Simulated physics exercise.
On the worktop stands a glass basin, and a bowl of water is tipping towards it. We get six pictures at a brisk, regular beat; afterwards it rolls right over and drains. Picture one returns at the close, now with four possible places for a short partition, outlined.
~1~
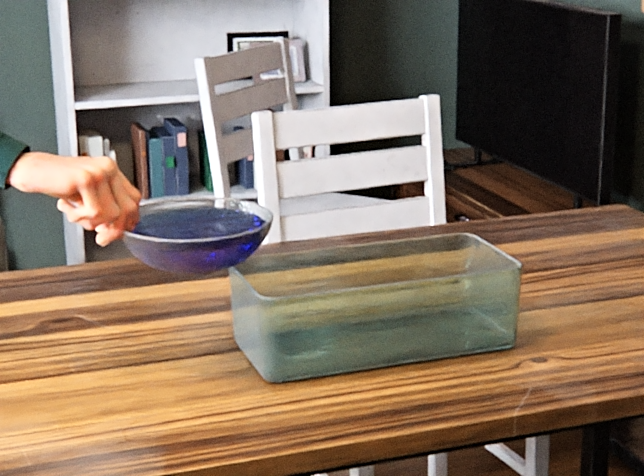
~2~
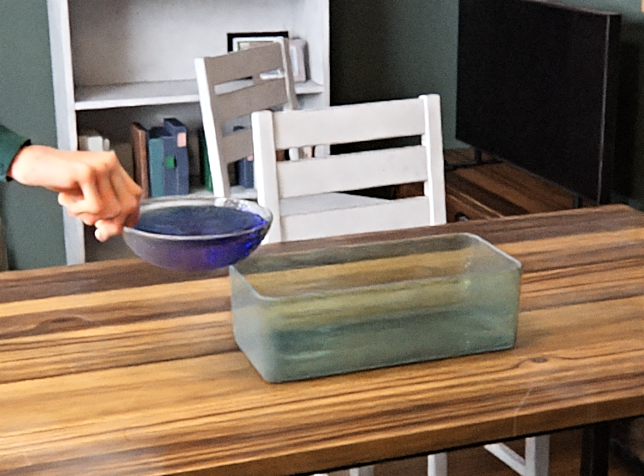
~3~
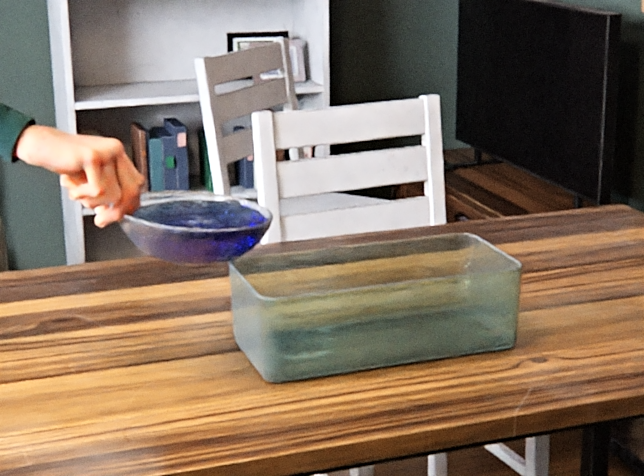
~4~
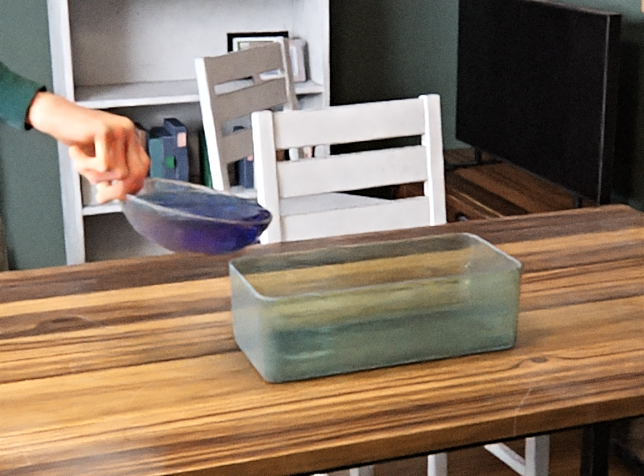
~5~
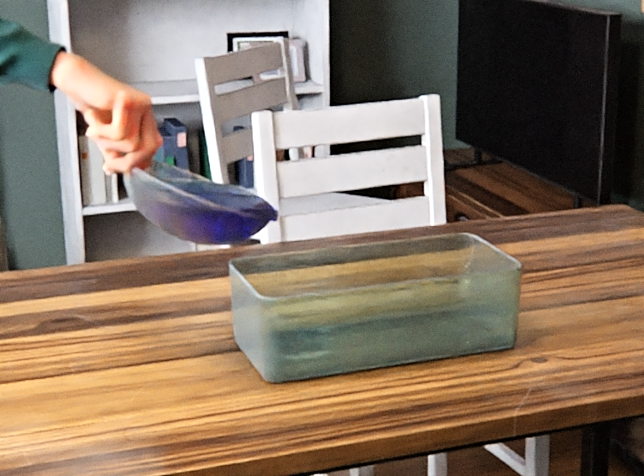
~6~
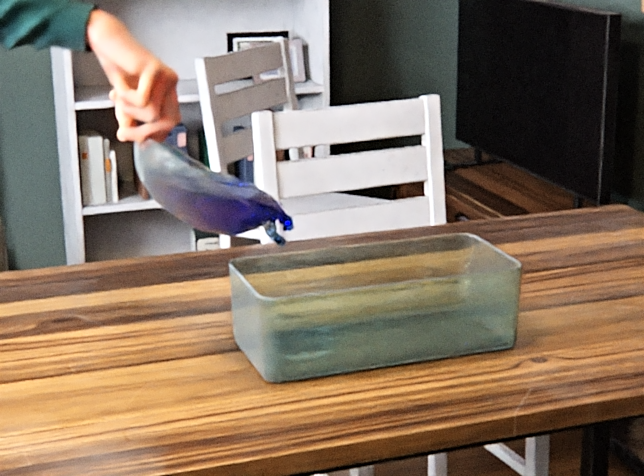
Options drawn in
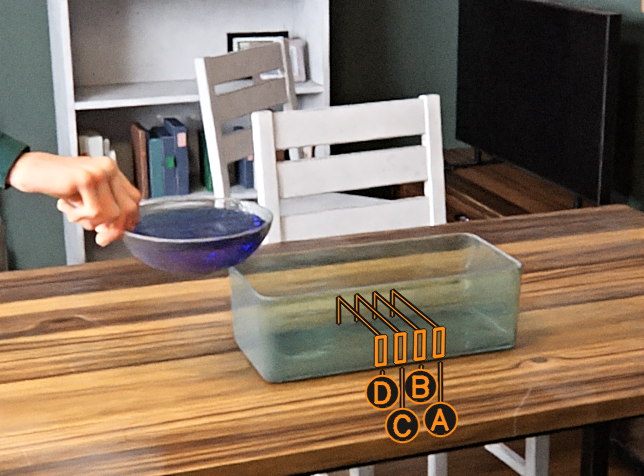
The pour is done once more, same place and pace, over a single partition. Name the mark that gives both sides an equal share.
D works best here.
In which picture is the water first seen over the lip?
Picture 4.
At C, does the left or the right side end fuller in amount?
More ends on the left.
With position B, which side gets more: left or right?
More ends on the left.
On the marked copy, A at (440, 362); B at (421, 365); C at (402, 368); D at (382, 371).
If A is chosen, about 72 % ends left of the wall and 20 % right of it; 8 % is lost outside.
If B is chosen, about 73 % ends left of the wall and 15 % right of it; 11 % is lost outside.
If C is chosen, about 66 % ends left of the wall and 21 % right of it; 13 % is lost outside.
If D is chosen, about 47 % ends left of the wall and 50 % right of it; 3 % is lost outside.
